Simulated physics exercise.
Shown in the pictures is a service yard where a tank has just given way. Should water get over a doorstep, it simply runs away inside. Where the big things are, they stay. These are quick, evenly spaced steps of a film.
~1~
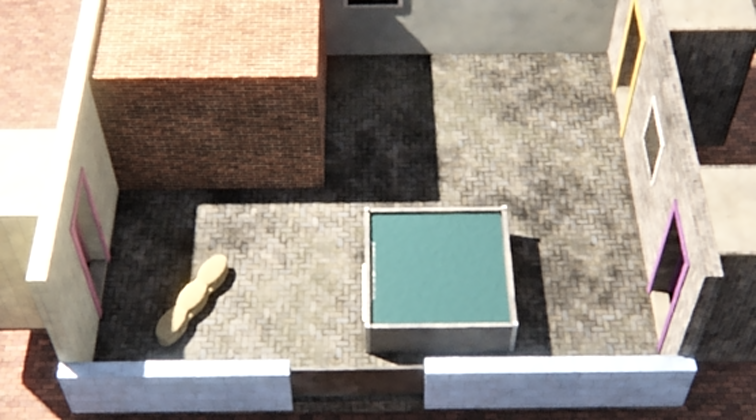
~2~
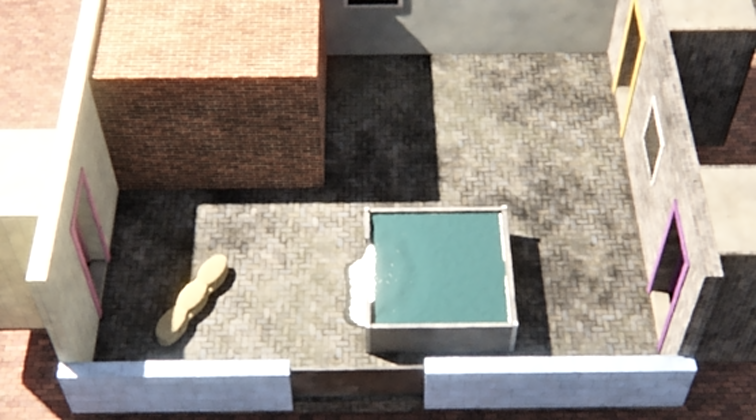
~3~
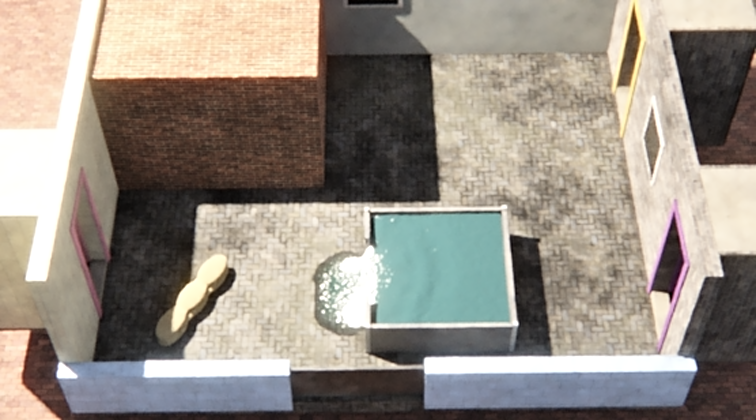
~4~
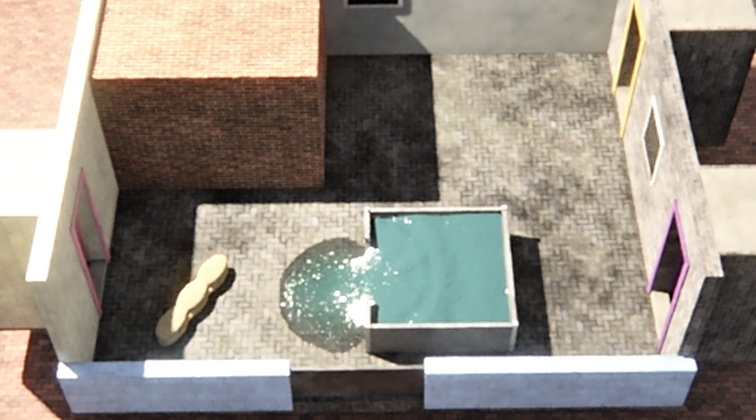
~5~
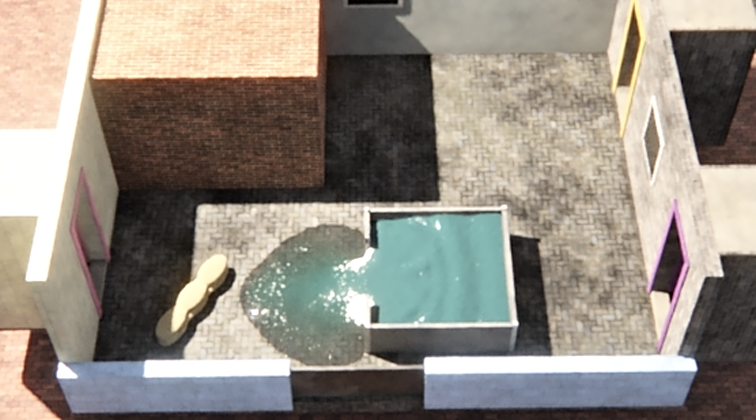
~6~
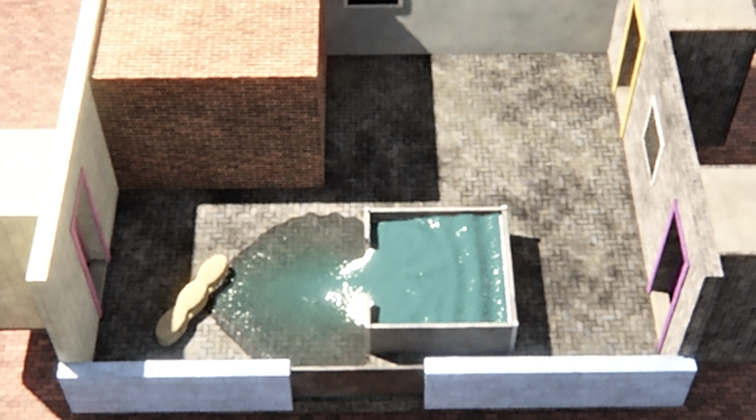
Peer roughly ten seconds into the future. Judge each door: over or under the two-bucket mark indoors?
My call: Pink door, over; yellow door, under; purple door, under.
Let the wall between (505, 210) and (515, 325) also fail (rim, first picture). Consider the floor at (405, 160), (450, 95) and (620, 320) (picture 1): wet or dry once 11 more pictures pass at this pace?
Untouched, untouched, soaked.
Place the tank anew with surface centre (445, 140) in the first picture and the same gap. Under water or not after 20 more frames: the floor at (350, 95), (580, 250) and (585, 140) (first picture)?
I'd say swamped for the first, still dry for the second and still dry for the third.
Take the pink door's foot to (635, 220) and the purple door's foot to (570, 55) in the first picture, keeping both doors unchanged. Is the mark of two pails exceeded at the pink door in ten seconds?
Well, the pink door comes in low.
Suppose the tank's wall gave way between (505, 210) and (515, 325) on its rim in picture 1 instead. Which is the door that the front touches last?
It's the pink one.
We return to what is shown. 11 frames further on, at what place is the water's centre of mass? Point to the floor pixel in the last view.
Somewhere around (342, 297) in the last view.
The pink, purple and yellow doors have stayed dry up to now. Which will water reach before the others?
I'd say the pink-painted one.
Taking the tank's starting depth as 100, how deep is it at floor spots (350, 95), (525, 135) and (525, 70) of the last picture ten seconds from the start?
About 0, 2 and 0 percent, in that order.
A moment on, water covers 20 % of the floor; the pink door not reached, the yellow door not reached, the purple door not reached.
Next, water covers 25 % of the floor; the pink door not reached, the yellow door not reached, the purple door not reached.
Then, water covers 35 % of the floor; the pink door under two buckets in, the yellow door not reached, the purple door not reached.
Later, water covers 45 % of the floor; the pink door over two buckets in, the yellow door not reached, the purple door not reached.
In the end, water covers 70 % of the floor; the pink door far over two buckets in, the yellow door wet at the sill, nothing in, the purple door wet at the sill, nothing in.
